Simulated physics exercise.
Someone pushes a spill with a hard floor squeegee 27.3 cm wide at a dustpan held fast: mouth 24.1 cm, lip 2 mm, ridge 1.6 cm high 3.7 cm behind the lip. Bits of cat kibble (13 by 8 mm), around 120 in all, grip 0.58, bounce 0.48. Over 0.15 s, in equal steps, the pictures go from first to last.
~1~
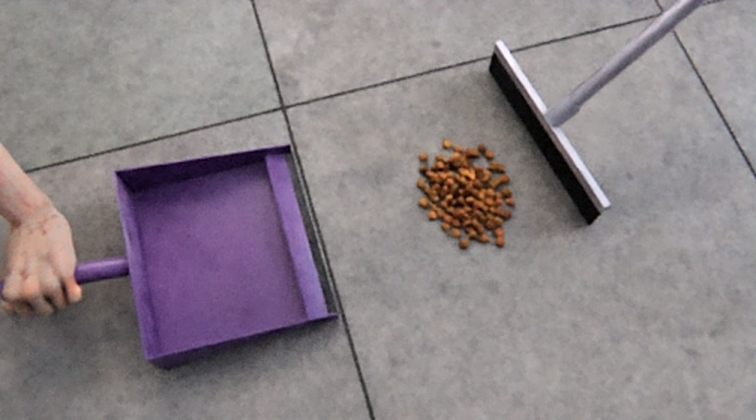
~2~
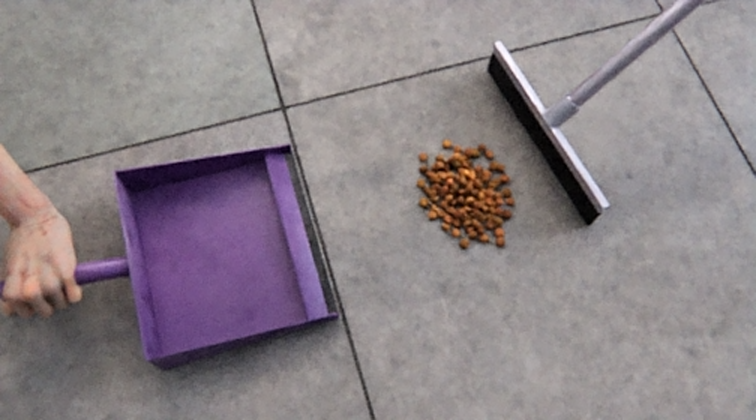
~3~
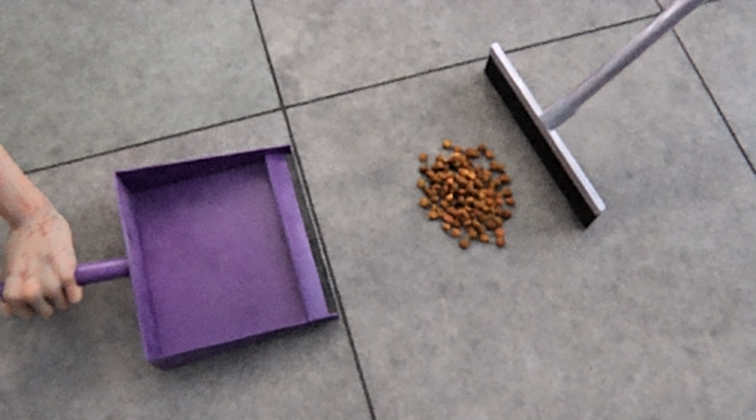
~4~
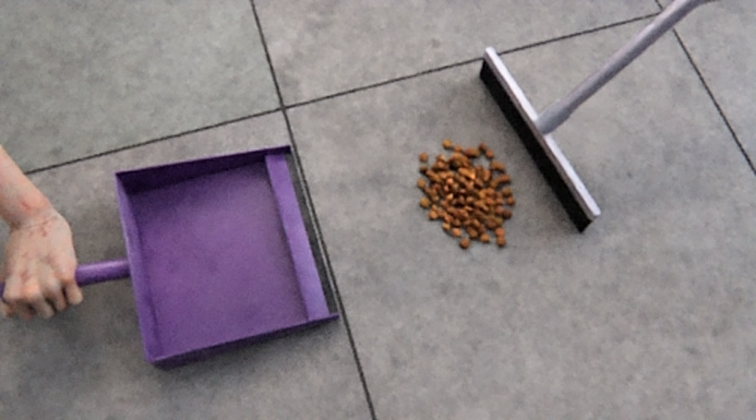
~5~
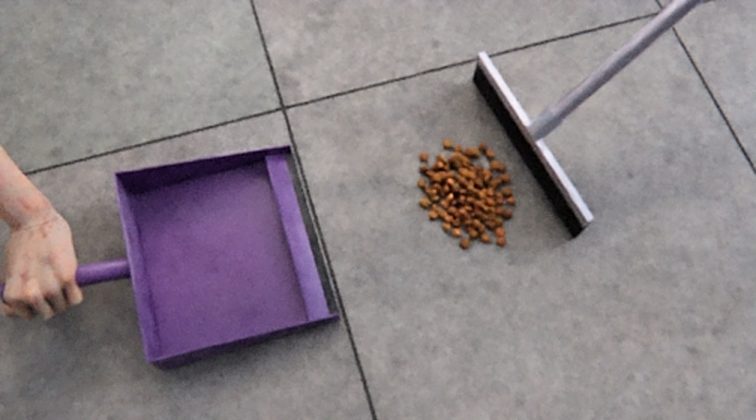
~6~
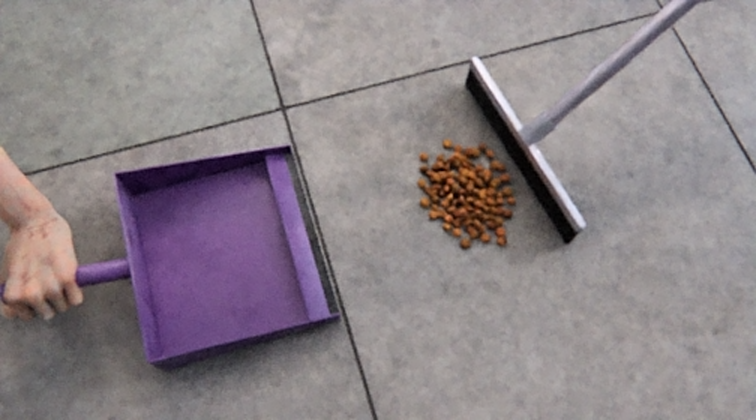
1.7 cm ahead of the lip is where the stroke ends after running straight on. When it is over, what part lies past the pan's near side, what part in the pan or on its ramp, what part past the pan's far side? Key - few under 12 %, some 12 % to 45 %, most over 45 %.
Near side: Some. Pan: Some. Far side: Few.
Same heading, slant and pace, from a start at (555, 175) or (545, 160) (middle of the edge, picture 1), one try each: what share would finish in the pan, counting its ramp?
Around 25 percent, then around 20 percent.
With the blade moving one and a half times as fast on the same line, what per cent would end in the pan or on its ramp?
About 15 per cent.
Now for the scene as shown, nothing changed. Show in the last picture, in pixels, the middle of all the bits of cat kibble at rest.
(338, 283) or so.
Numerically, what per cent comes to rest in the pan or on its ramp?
I'd say close to 15 per cent.
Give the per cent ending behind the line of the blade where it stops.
Some 0 percent of it.
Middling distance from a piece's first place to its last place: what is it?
That distance is around 22 cm.
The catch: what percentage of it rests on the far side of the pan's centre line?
Roughly 10 percent.
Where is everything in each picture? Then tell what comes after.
Blade from (603, 207) to (498, 48), moved 0.0 cm, 0 of the pieces shifted so far; middle of the pieces at (468, 193); pan at (217, 258), in the first picture.
Blade from (602, 208) to (497, 49), moved 0.2 cm, 0 of the pieces shifted so far; middle of the pieces at (468, 193), in the second picture.
Blade from (599, 211) to (494, 51), moved 0.8 cm, 0 of the pieces shifted so far; middle of the pieces at (468, 193), in the third picture.
Blade from (593, 215) to (488, 55), moved 1.9 cm, 0 of the pieces shifted so far; middle of the pieces at (468, 193), in the fourth picture.
Blade from (586, 221) to (481, 60), moved 3.2 cm, 0 of the pieces shifted so far; middle of the pieces at (468, 193), in the fifth picture.
Blade from (579, 227) to (474, 65), moved 4.5 cm, 0 of the pieces shifted so far; middle of the pieces at (469, 193); pan at (218, 259), in the sixth picture.
Then, 0.30 s after the last picture, middle of the blade 17 cm from the lip; 0 % over the lip, far side 0 %, near side 0 %.
Then, 0.50 s after the last picture, middle of the blade 8 cm from the lip; 0 % over the lip, far side 0 %, near side 10 %.
Then, 0.81 s after the last picture, middle of the blade 4 cm from the lip; 15 % over the lip, far side 0 %, near side 25 %.
In the end, near side 25 %, pan 15 %, far side 0 %, in front of the lip or behind the blade 60 %.
